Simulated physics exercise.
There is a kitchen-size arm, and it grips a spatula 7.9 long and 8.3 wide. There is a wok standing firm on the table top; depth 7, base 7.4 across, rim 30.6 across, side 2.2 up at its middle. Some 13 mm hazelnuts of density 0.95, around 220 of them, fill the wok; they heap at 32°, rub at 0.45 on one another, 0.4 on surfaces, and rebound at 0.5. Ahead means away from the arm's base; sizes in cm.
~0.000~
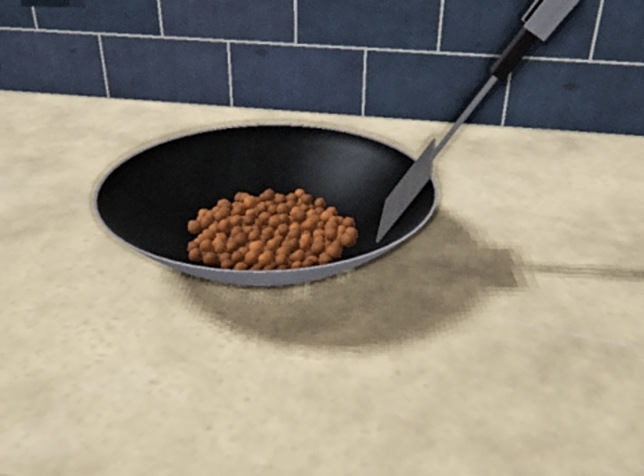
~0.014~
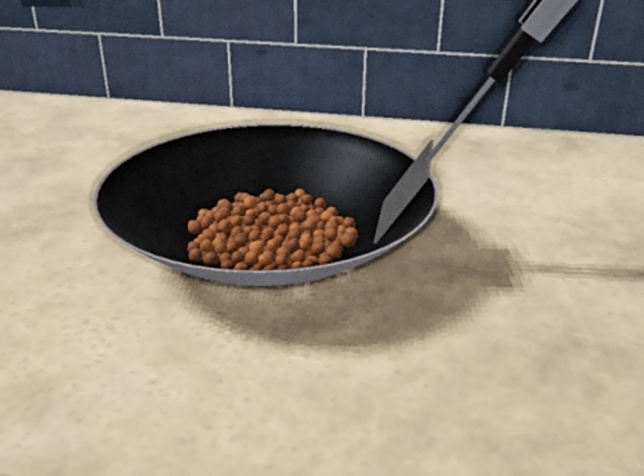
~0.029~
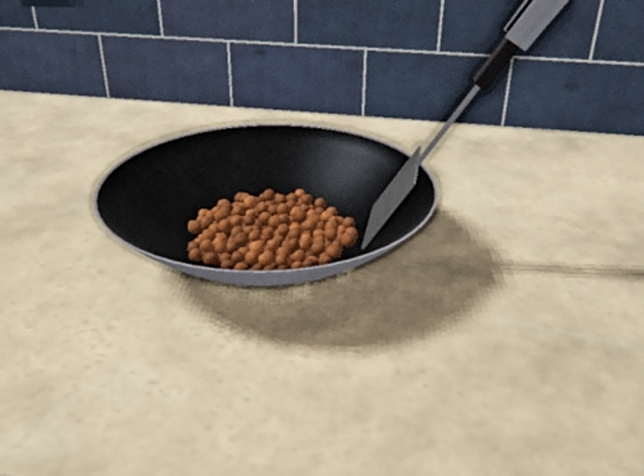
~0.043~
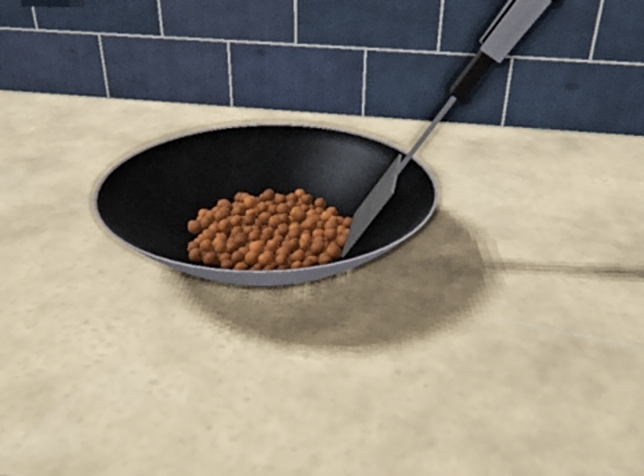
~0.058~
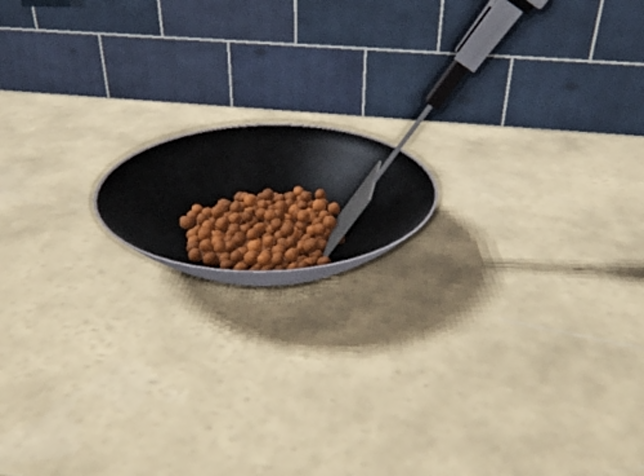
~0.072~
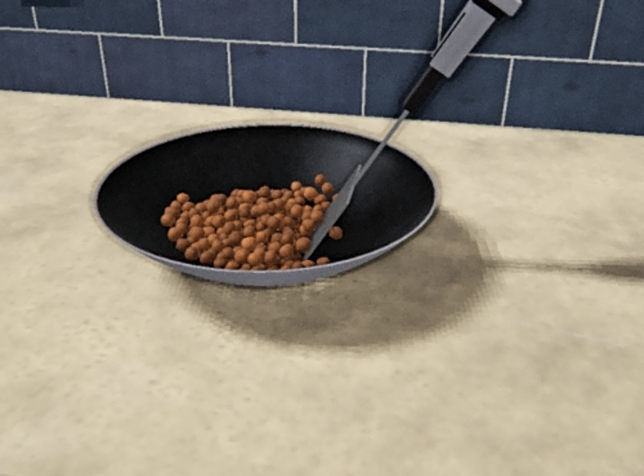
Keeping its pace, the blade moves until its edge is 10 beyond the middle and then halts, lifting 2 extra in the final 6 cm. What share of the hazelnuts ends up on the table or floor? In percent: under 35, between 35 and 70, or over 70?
Between 35 and 70 percent.
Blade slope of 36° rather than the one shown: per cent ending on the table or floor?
55 %.
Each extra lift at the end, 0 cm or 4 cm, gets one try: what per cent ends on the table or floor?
Estimates, in order: 55 % then 40 %.
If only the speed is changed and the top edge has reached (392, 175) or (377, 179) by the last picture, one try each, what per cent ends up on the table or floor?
Near 20 per cent in the first try and near 40 per cent in the second.
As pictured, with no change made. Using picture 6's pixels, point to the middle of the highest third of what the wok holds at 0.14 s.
Near pixel (174, 193).
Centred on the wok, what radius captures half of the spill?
Looks like roughly 44 centimetres to me.
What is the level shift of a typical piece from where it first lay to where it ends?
Roughly 26 cm.
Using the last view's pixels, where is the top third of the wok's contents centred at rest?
Somewhere near (221, 221) in the last picture.
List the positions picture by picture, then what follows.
In the first frame, spatula top edge at (433, 156), sloping 59°; upper third of the load around (266, 225), from x 195 to 350, top at y 195; 216 in the wok.
In the second frame, spatula top edge at (431, 157), sloping 59°; upper third of the load around (266, 225), from x 195 to 350, top at y 195.
In the third frame, spatula top edge at (418, 163), sloping 59°; upper third of the load around (266, 225), from x 195 to 350, top at y 195.
In the fourth frame, spatula top edge at (397, 172), sloping 59°; upper third of the load around (266, 225), from x 195 to 350, top at y 195.
In the fifth frame, spatula top edge at (375, 179), sloping 59°; upper third of the load around (263, 222), from x 185 to 340, top at y 190.
In the sixth frame, spatula top edge at (354, 183), sloping 59°; upper third of the load around (254, 216), from x 170 to 340, top at y 180; 216 in the wok.
After 0.11 s, sloping 59°, highest piece 7 above the table; 216 in the wok.
After 0.14 s, sloping 59°, highest piece 9 above the table; 215 in the wok, 1 on the blade or in flight.
After 0.36 s, sloping 59°, highest piece 18 above the table; 99 in the wok, 30 on the table or floor, 87 on the blade or in flight.
After 1.41 s, sloping 59°, highest piece 3 above the table; 117 on the table or floor, 99 in the wok.
At rest, 117 on the table or floor, 99 in the wok. That is 54 % on the table or floor.
